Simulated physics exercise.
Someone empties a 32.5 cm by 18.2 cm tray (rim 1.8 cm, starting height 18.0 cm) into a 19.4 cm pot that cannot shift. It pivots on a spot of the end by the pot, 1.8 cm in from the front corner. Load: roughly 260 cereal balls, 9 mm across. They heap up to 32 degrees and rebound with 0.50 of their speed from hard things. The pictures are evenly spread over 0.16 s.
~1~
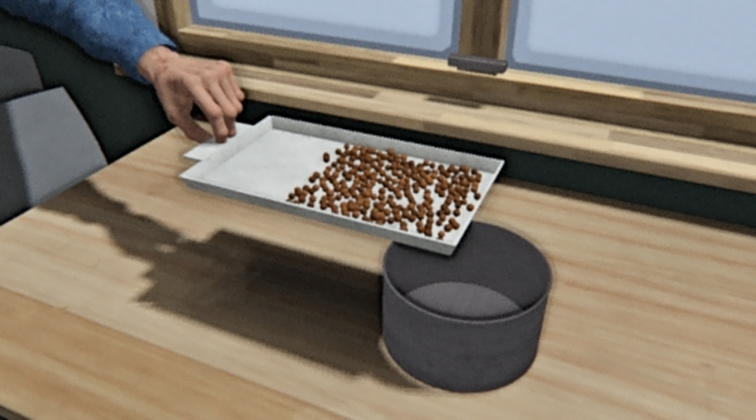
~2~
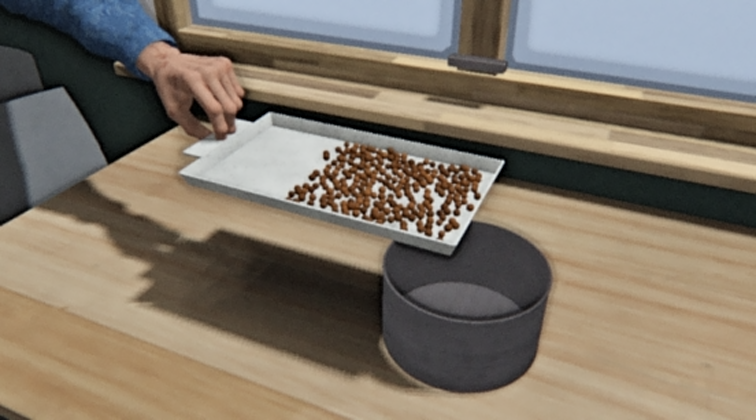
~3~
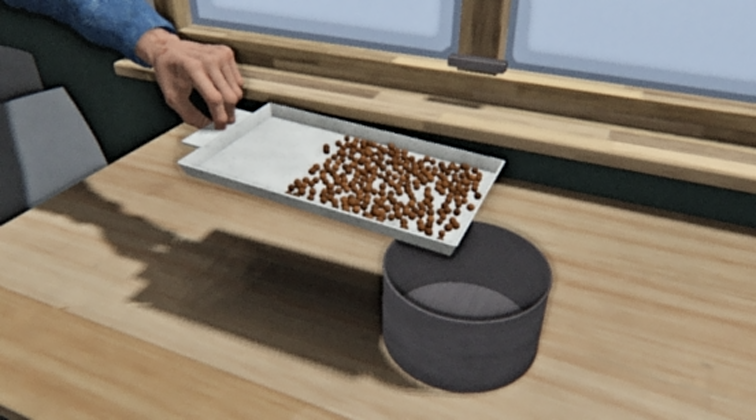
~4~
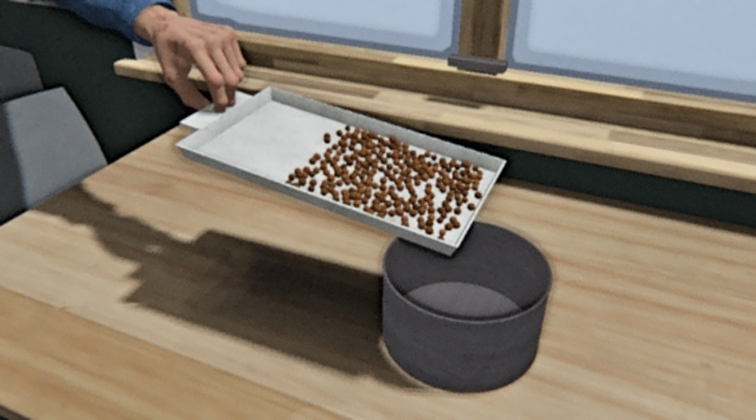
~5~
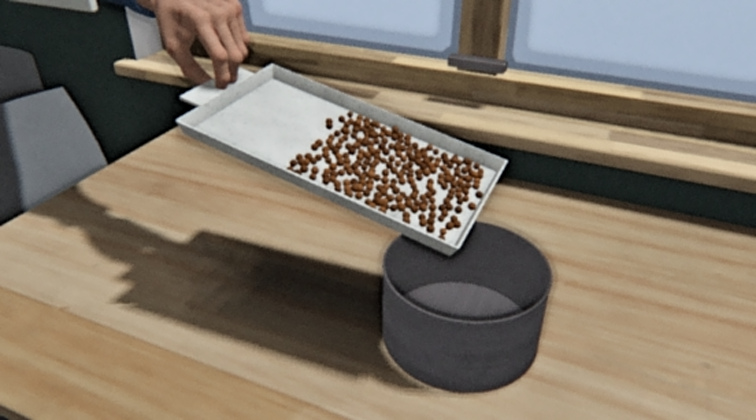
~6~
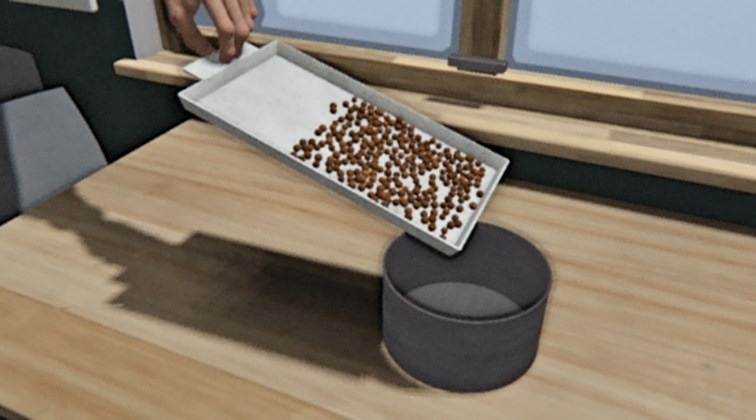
On a wooden table by a window, a hand holds a white tray of small brown balls above a dark round pot, then raises the tray's left end steadily, slanting it toward the pot while the balls barely shift.
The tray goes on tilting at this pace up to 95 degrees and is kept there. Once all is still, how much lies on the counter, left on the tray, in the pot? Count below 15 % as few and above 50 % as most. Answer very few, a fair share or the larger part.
On the counter: A fair share; left on the tray: Very few; in the pot: The larger part.
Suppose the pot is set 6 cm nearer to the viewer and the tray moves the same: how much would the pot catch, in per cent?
Then about 55 per cent.
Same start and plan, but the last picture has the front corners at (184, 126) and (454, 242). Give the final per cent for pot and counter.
Pot 70, counter 30.
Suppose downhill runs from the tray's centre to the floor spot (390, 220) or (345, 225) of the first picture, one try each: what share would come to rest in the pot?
Some 10 and 0 per cent.
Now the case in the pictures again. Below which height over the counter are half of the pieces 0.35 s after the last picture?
About 22 cm.
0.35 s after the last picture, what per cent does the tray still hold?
About 100 per cent.
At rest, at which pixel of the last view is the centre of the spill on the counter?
Near (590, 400).
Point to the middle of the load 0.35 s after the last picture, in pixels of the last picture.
Near (489, 193).
Then, 0.21 s after the last picture, tilt 58 degrees; the tray holds 100 %, the pot 0 %.
Then, 0.35 s after the last picture, tilt 85 degrees; the tray holds 100 %, the pot 0 %.
Then, 0.62 s after the last picture, tilt 95 degrees; the tray holds 0 %, the pot 55 %.
In the end, counter 40 %, tray 0 %, pot 60 %.
